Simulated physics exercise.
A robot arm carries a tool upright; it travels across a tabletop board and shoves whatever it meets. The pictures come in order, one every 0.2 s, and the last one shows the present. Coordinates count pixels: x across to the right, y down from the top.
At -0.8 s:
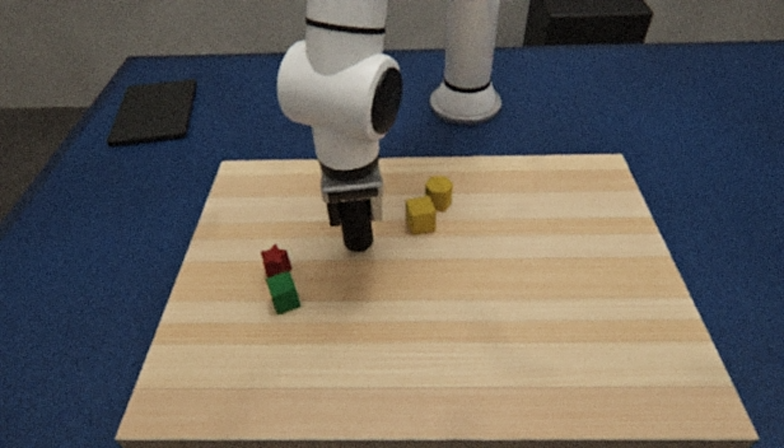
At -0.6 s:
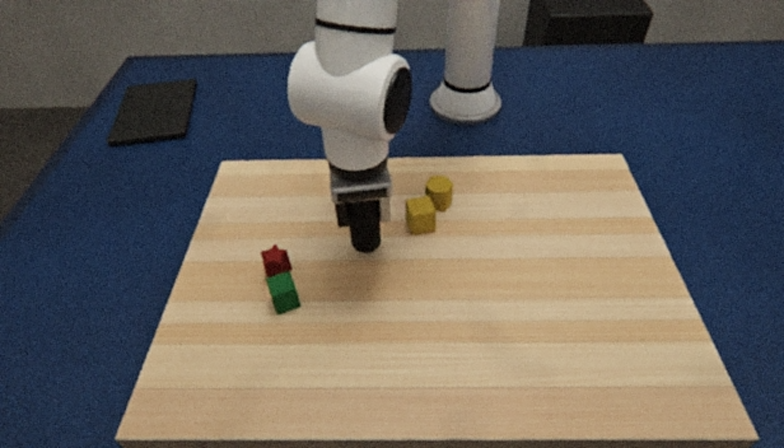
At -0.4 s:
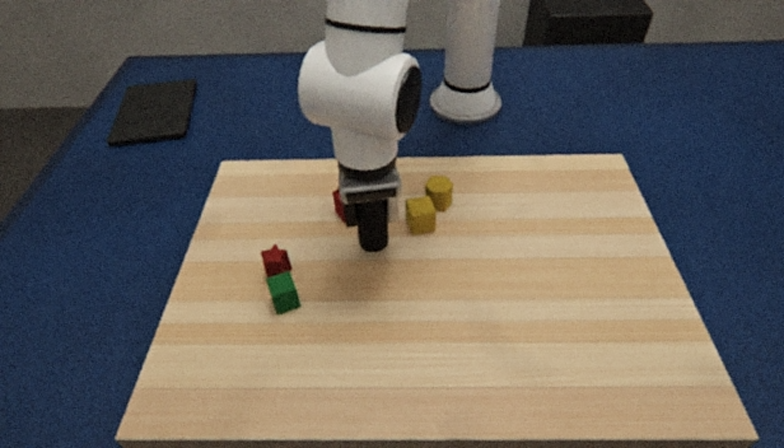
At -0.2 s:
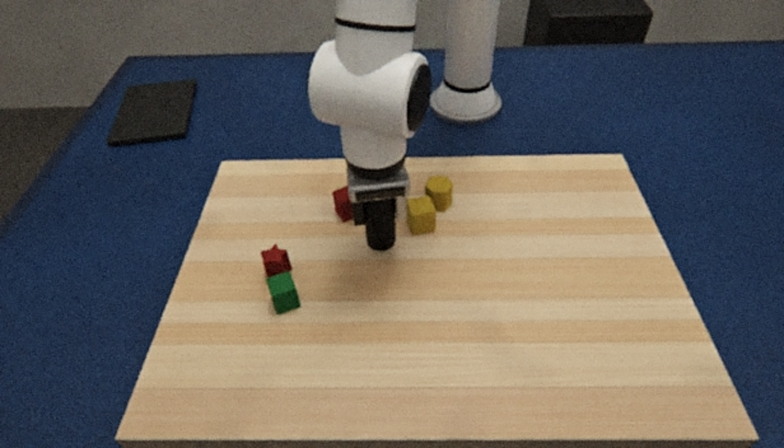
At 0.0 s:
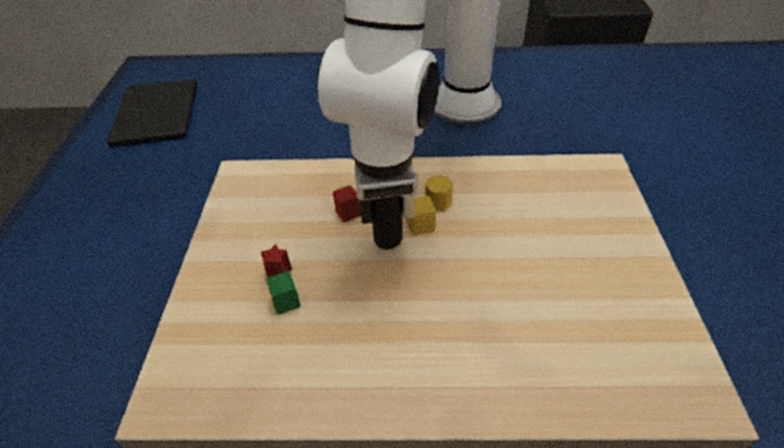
A white robot arm moves slowly right over a wooden board, revealing a red block.
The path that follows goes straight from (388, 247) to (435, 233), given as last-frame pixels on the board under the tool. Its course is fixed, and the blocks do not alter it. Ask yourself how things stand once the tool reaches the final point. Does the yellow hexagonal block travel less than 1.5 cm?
I believe so.
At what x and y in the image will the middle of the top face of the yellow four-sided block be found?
The middle of its upper face should be somewhere near (436, 195).
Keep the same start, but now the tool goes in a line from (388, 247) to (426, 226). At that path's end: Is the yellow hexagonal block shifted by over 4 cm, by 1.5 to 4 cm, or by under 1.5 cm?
Band: 1.5 to 4 cm.
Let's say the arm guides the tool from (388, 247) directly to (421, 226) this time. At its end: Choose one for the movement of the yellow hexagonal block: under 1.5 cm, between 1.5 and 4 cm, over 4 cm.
It gets moved 1.5 to 4 cm.
What follows on the original path. Halfway along, tool (412, 232); yellow four-sided block (426, 201), turned 20° anticlockwise.
At the end, tool (436, 226); red four-sided block still; yellow four-sided block (436, 195), turned 70° anticlockwise; yellow hexagonal block (440, 178).
